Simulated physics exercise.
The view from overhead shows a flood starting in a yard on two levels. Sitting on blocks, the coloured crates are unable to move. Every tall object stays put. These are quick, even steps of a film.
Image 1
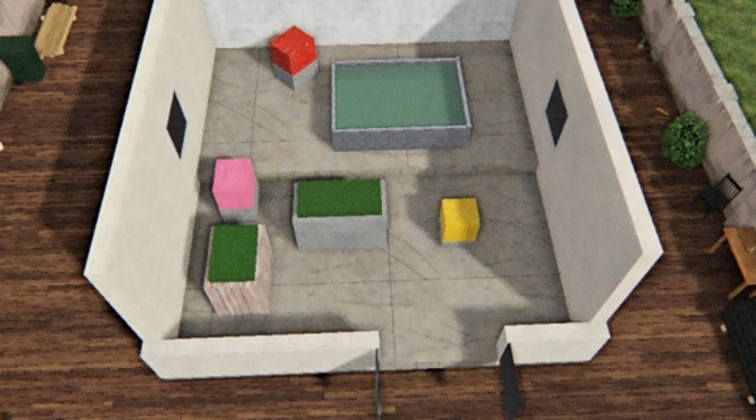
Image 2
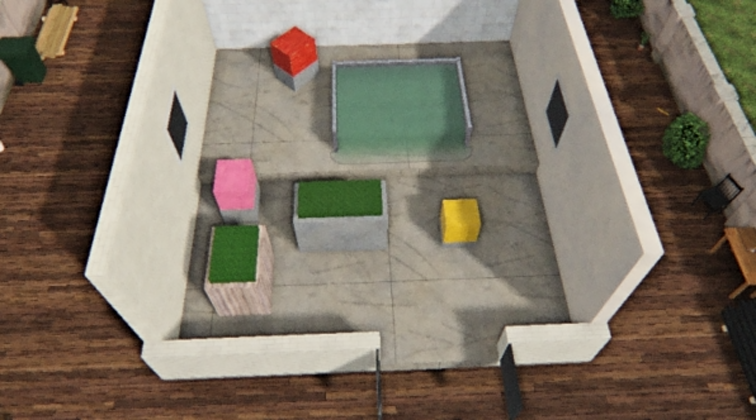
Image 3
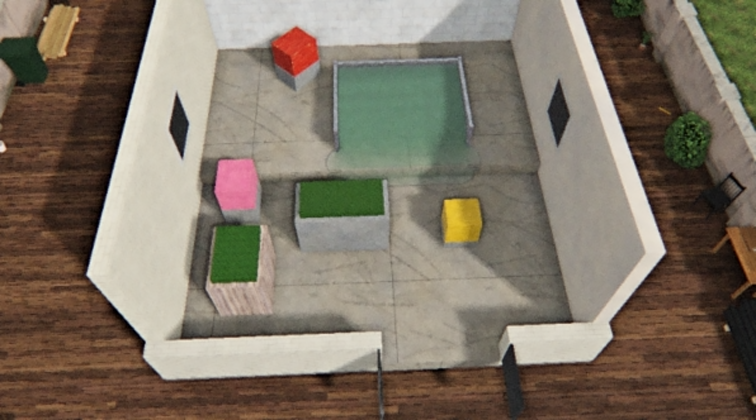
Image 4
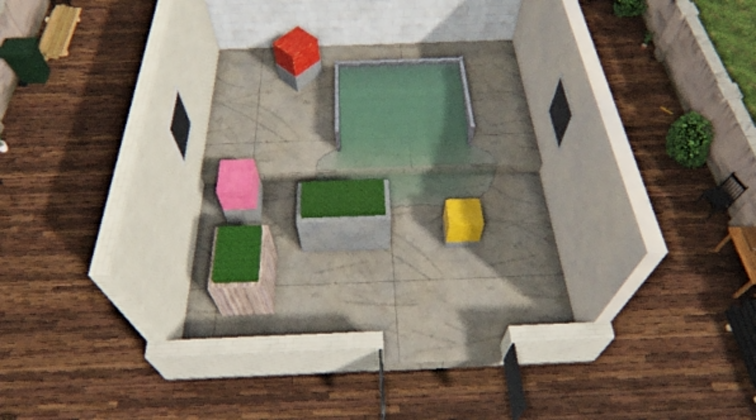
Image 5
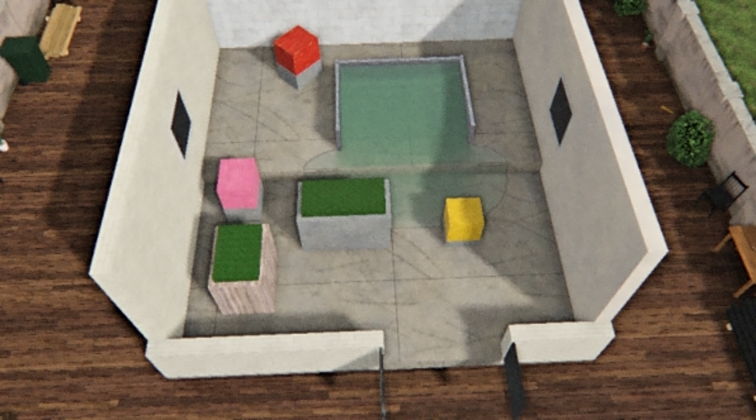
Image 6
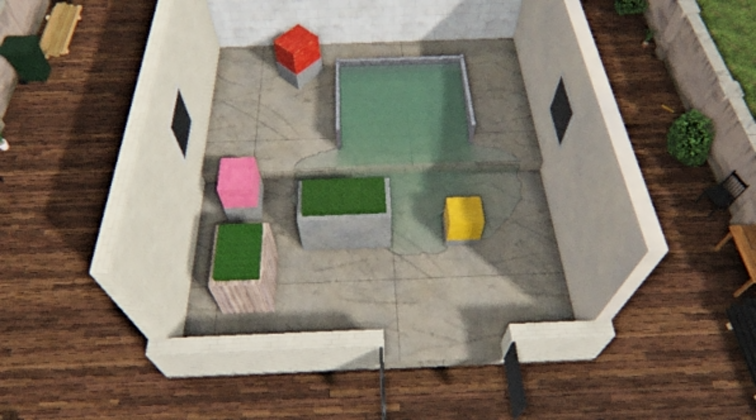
Greenish water poured out of a tank at the back of a walled yard once its front side was gone, then spread forward across the grey floor between a grass-topped block and a yellow crate.
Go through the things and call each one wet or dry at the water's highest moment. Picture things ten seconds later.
Called one by one: The yellow crate is wet; the red crate is dry; the pink crate is dry.
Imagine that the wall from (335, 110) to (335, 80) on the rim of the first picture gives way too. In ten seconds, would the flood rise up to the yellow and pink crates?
Note: Yellow one is left dry; pink one is left dry.
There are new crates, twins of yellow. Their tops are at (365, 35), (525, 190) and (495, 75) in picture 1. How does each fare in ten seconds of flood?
In turn: Is spared, is soaked, is safe.
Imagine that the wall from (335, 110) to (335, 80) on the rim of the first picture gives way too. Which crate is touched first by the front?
That would be the crate marked red.
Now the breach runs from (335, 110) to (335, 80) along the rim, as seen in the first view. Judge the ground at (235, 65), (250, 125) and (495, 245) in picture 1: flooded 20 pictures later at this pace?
Order as asked: Swamped, swamped, untouched.
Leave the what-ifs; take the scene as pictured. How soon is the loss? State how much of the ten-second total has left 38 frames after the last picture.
Estimate: Some 70 %.
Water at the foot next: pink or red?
The pink crate comes first.
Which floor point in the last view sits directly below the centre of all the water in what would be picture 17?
My pick is pixel (406, 186).
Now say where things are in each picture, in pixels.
The first frame shows still water in the tank at (398, 96).
In the second frame, the front is at (468, 153), out from the gap at (401, 142).
In the third frame, the front is at (476, 160), out from the gap at (403, 143).
In the fourth frame, the front is at (485, 183), out from the gap at (404, 143).
In the fifth frame, water pours out at (405, 142) and has run to a hidden place.
In the sixth frame, the front is at (484, 233), out from the gap at (405, 141).
A moment on, water covers 25 % of the floor; the yellow crate water round its plinth, the red crate not reached, the pink crate water round its plinth.
Next, water covers 40 % of the floor; the yellow crate water round its plinth, the red crate not reached, the pink crate water round its plinth.
Then, water covers 50 % of the floor; the yellow crate water round its plinth, the red crate not reached, the pink crate water round its plinth.
Later, water covers 55 % of the floor; the yellow crate water round its plinth, the red crate not reached, the pink crate water round its plinth.
In the end, water covers 55 % of the floor; the yellow crate was topped, the red crate stayed above the water, the pink crate stayed above the water.
